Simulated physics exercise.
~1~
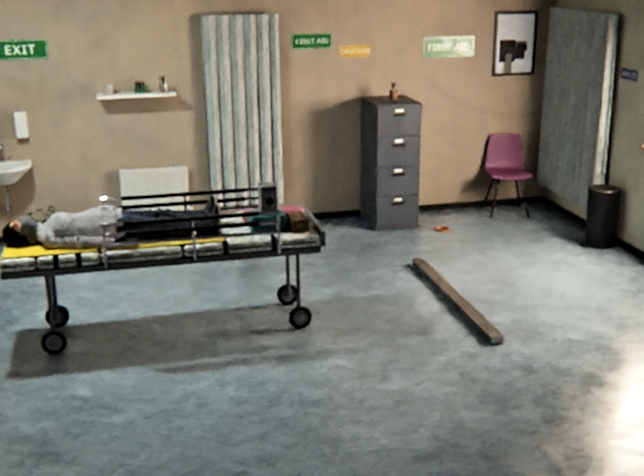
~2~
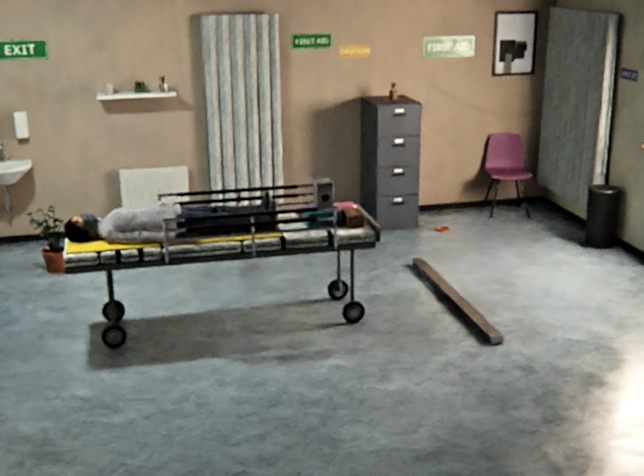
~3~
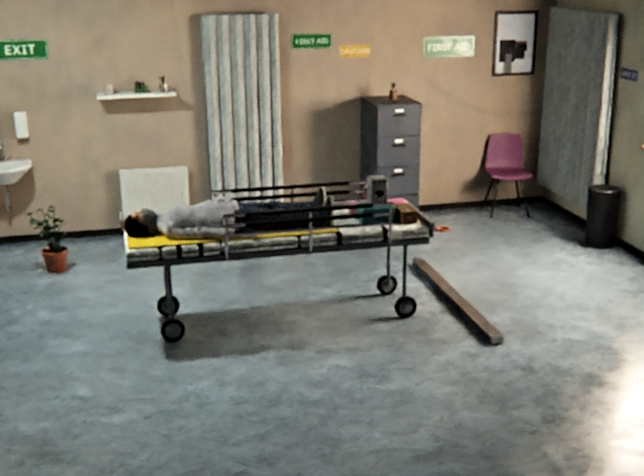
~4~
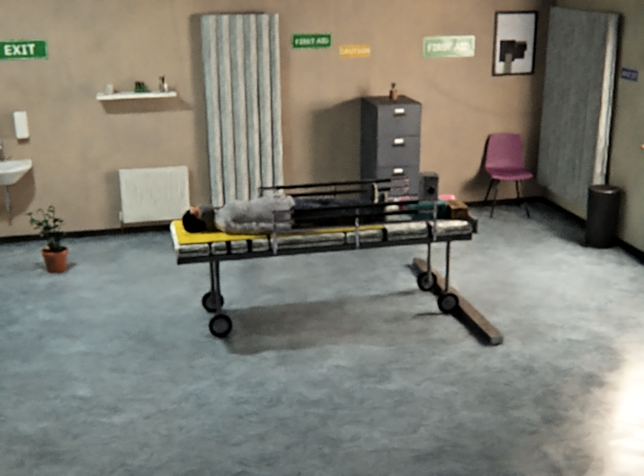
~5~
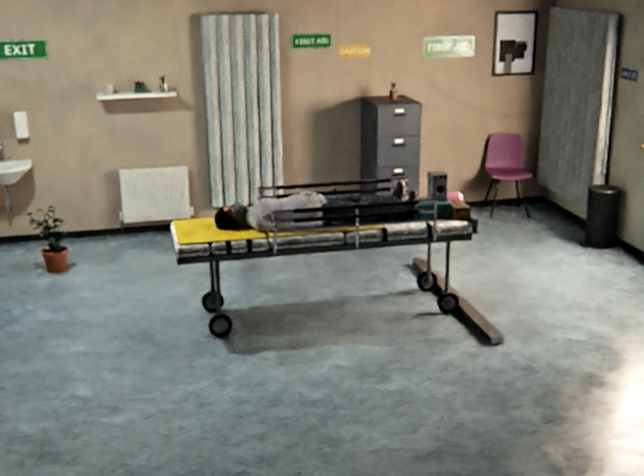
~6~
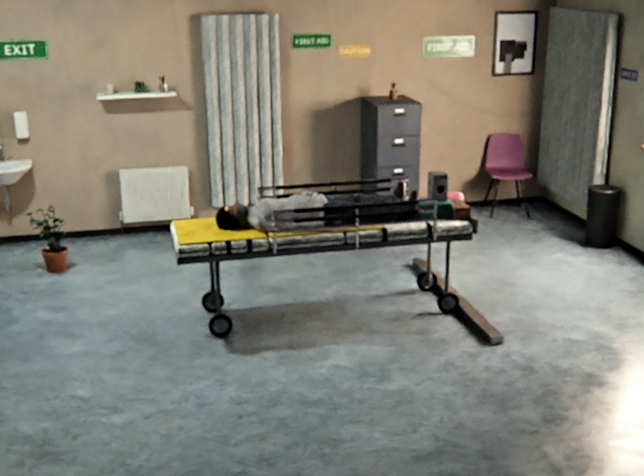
A drab first-aid room with a grey floor and tan walls is seen from a fixed, slightly raised view across the floor. A person in a pale top and dark trousers lies on a yellow-topped hospital trolley at left, with a grey pump and small items by the feet, while a wooden sill lies ahead near a grey cabinet and purple chair. The trolley rolls right, revealing a potted plant, and stops at the sill, staying level. The person slides a little towards the foot end, and the pump shifts slightly but stays upright. Everything then rests, still aboard.
